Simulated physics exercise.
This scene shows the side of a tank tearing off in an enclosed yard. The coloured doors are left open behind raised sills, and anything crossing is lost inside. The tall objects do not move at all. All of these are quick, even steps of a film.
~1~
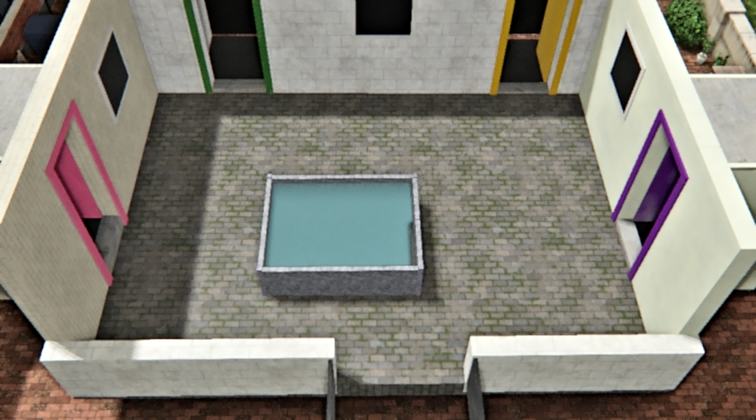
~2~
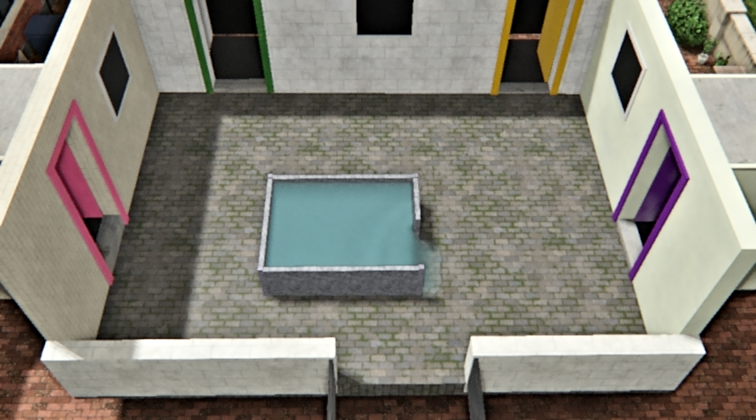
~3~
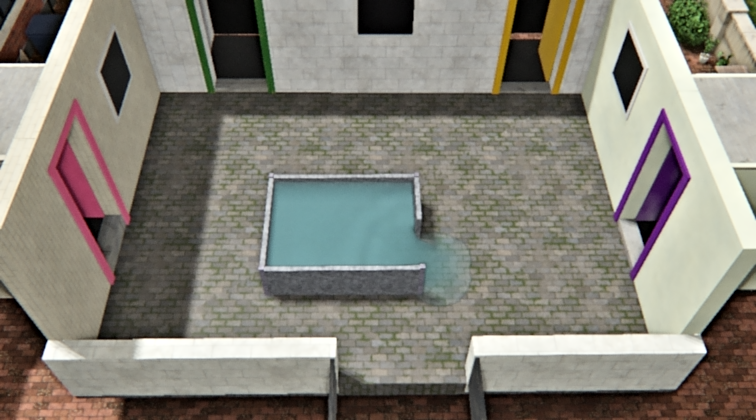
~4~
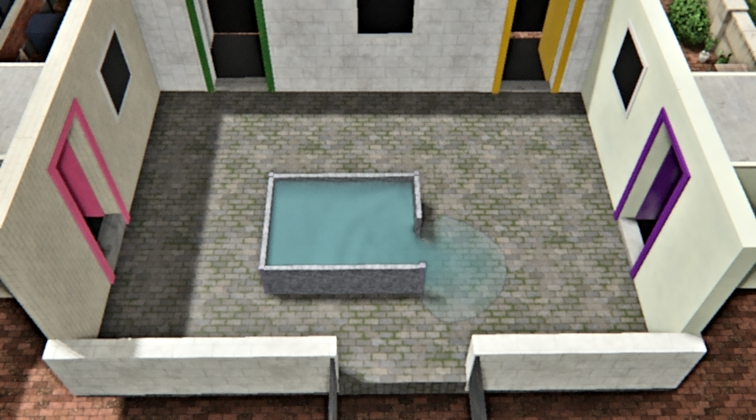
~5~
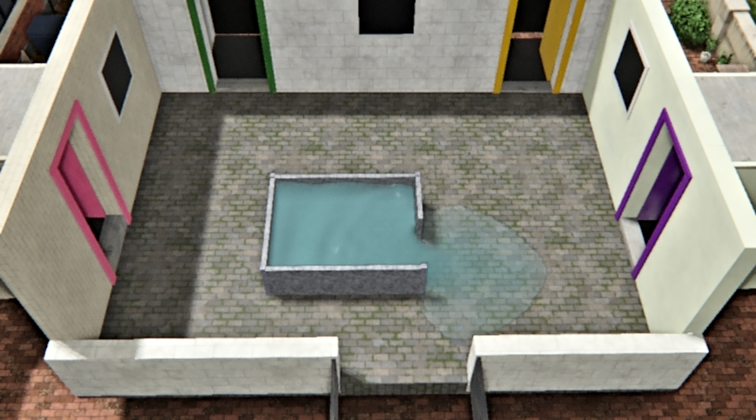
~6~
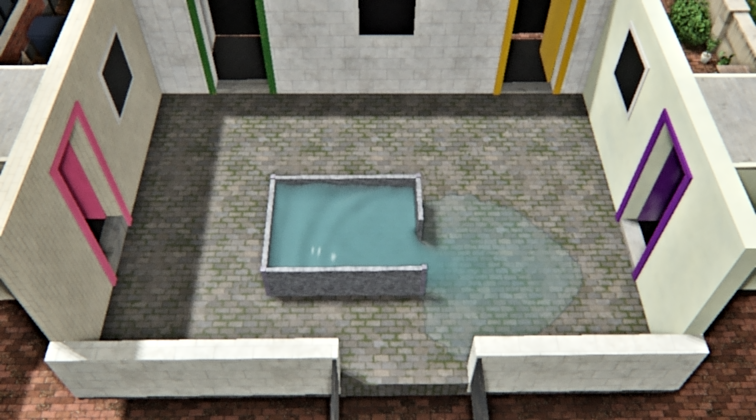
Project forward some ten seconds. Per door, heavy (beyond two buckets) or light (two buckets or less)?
Yellow door - heavy; pink door - light; purple door - heavy; green door - light.
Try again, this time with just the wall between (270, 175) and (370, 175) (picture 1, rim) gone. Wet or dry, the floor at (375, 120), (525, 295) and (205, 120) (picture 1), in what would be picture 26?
Point by point: Swamped, untouched and swamped.
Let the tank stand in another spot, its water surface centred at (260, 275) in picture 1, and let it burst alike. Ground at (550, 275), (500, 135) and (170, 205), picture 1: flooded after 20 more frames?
Check in sequence: Soaked through, still parched, still parched.
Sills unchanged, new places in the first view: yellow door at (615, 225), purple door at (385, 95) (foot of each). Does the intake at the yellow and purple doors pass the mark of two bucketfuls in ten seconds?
Yellow door: Exceeds the limit. Purple door: Falls short.
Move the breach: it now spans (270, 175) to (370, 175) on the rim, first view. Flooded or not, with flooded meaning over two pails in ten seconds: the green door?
The green door ends up above.
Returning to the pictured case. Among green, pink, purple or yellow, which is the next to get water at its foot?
It is the purple door.
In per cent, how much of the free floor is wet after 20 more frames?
Roughly 30 percent, I'd say.
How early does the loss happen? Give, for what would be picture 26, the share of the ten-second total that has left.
Roughly 35 percent.
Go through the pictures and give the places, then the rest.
Still water in the open tank at (342, 224), in the first frame.
The front is at (427, 244), out from the gap at (416, 261), in the second frame.
Water pours out at (417, 261) and has run to (462, 251), in the third frame.
The front is at (496, 253), out from the gap at (417, 260), in the fourth frame.
The front is at (539, 271), out from the gap at (418, 260), in the fifth frame.
Water pours out at (419, 261) and has run to (575, 276), in the sixth frame.
A moment on, water covers 25 % of the floor; the yellow door not reached, the pink door not reached, the purple door wet at the sill, nothing in, the green door not reached.
Next, water covers 25 % of the floor; the yellow door not reached, the pink door not reached, the purple door over two buckets in, the green door not reached.
Then, water covers 30 % of the floor; the yellow door wet at the sill, nothing in, the pink door not reached, the purple door over two buckets in, the green door not reached.
Later, water covers 40 % of the floor; the yellow door over two buckets in, the pink door not reached, the purple door far over two buckets in, the green door not reached.
In the end, water covers 75 % of the floor; the yellow door far over two buckets in, the pink door not reached, the purple door far over two buckets in, the green door wet at the sill, nothing in.
